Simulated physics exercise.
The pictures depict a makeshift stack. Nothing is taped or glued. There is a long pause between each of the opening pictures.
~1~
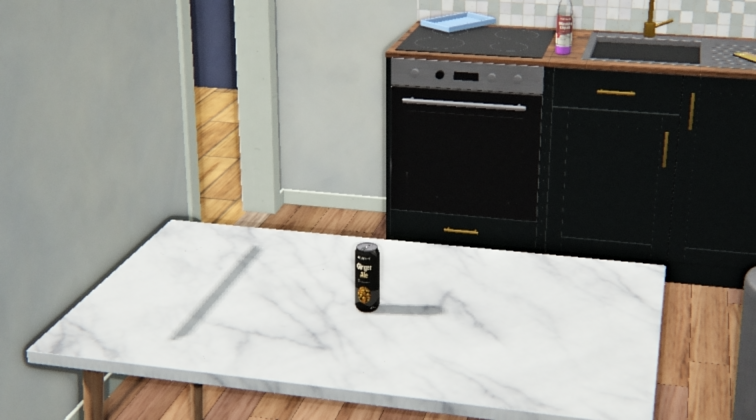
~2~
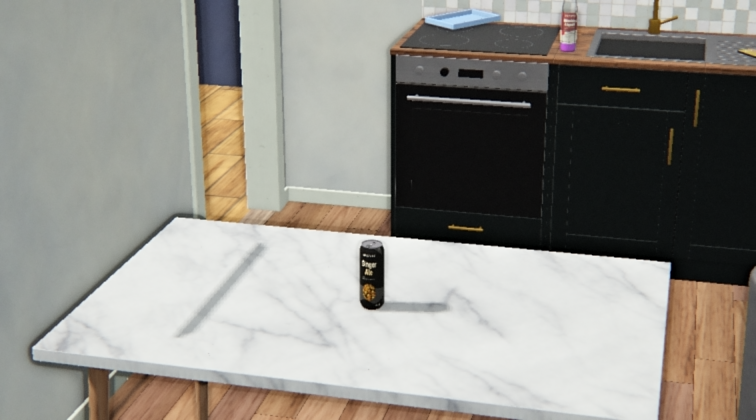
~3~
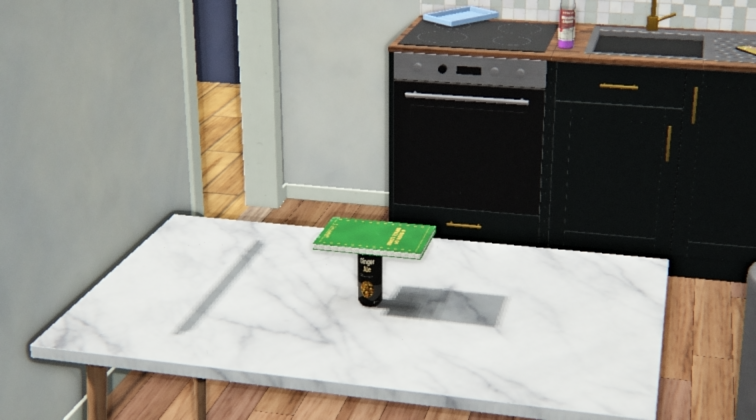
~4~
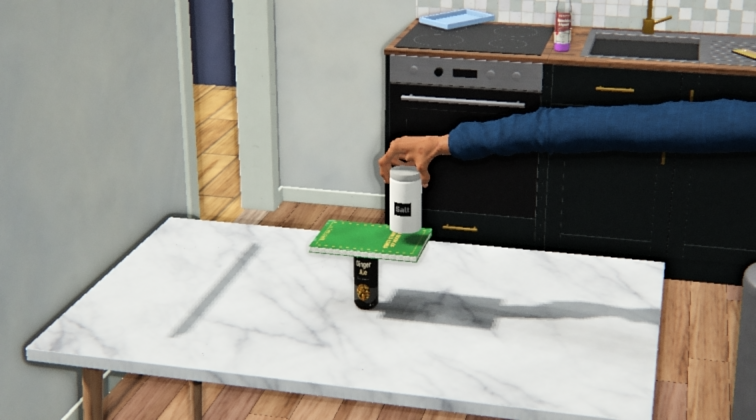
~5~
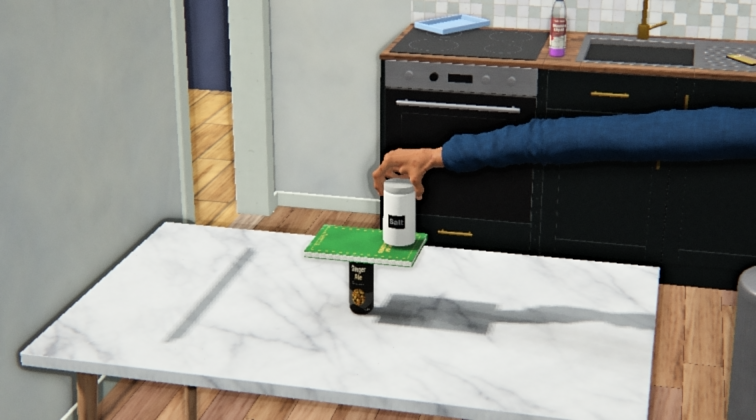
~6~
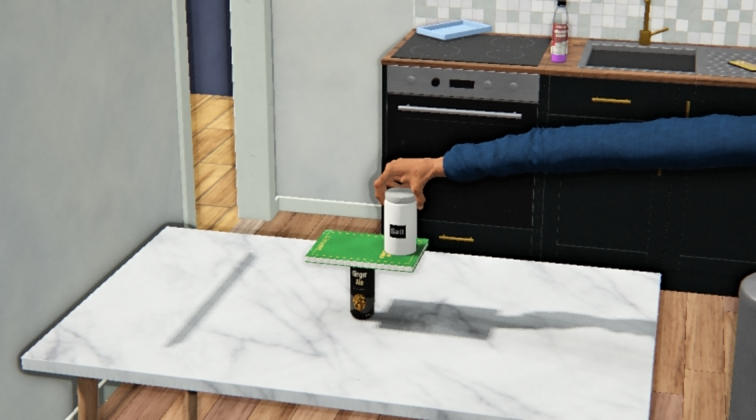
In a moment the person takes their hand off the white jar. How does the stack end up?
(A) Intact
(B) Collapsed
B.
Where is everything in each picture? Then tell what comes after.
The last thing is not in view yet, in the first picture.
The last thing is not in view yet, in the second picture.
The last thing is not in view yet; green book (375, 238), in the third picture.
On its way; white jar (406, 199); green book (371, 240), in the fourth picture.
On its way; white jar (399, 212); green book (367, 245), in the fifth picture.
Set down, still held; white jar (401, 221); green book (368, 250), in the sixth picture.
Then, 0.40 s later than the last frame, white jar now fallen; green book on its side.
Then, 0.60 s later than the last frame, green book now fallen.
When it is over, fallen, green book and white jar; black can as before. The stack comes apart.
